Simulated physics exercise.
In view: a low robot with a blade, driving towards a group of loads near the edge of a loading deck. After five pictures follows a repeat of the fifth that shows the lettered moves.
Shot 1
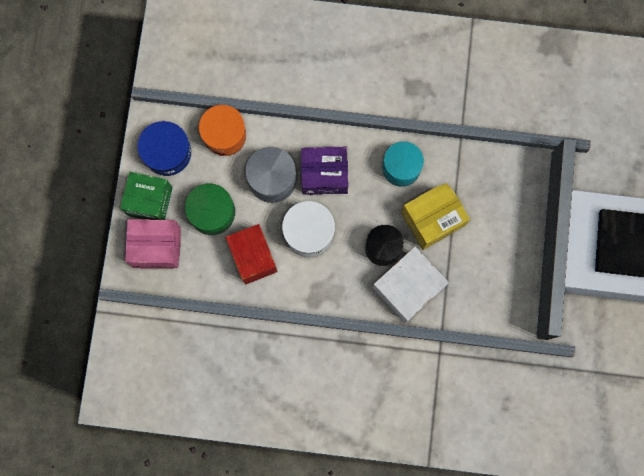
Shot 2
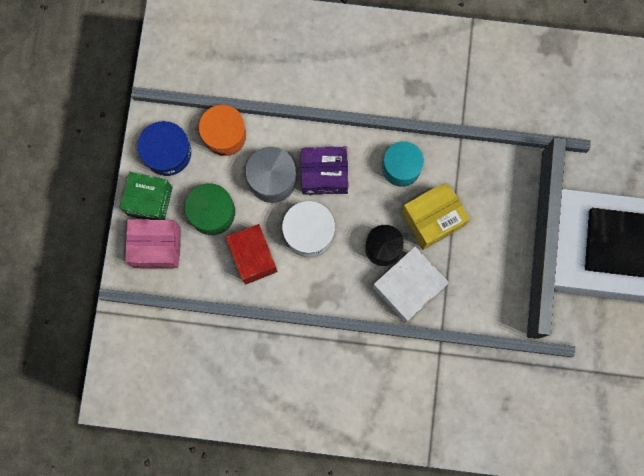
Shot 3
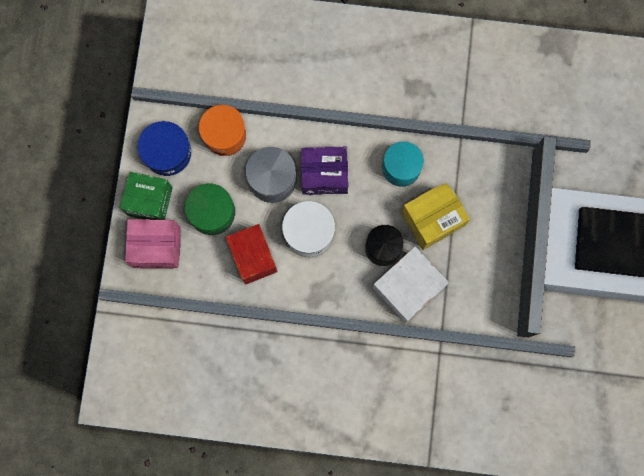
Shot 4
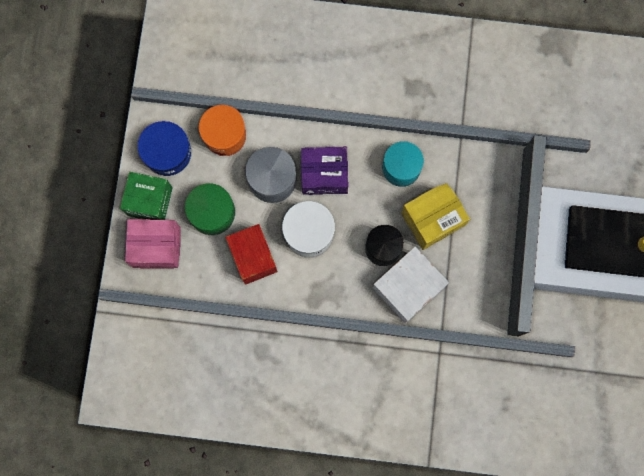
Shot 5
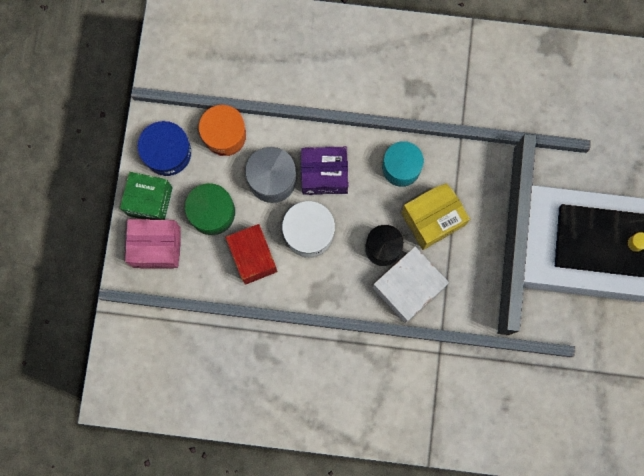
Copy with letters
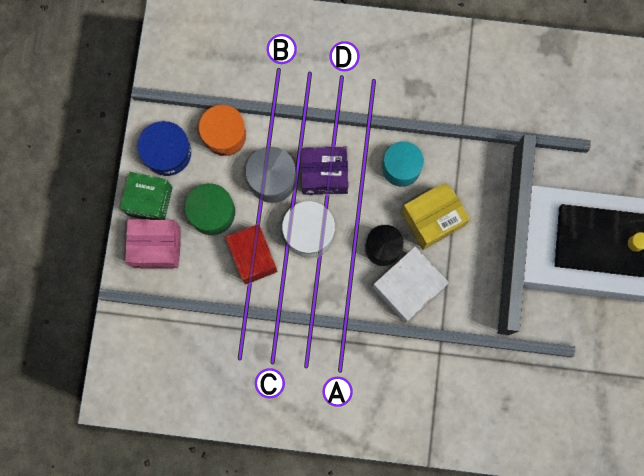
A low robot with a wide grey blade creeping left between two rails towards colourful canisters and boxes, which stay still.
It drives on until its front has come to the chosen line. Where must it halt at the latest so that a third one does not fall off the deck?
It can go as far as B.
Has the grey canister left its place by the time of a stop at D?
By then, yes.
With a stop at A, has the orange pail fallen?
By then, no.
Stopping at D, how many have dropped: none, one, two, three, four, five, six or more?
In all, none.
On the copy, A at (357, 222); B at (260, 210); C at (292, 214); D at (325, 218).
On B. First, robot (502, 228); turquoise canister (399, 160); white crate (376, 285).
Then, robot (408, 217); orange pail (207, 126); green canister (202, 217).
Finally, robot (335, 209); green box over the edge; blue pail over the edge; two fallen.
By contrast, A is within the limit but short; C is within the limit but short; D is within the limit but short.
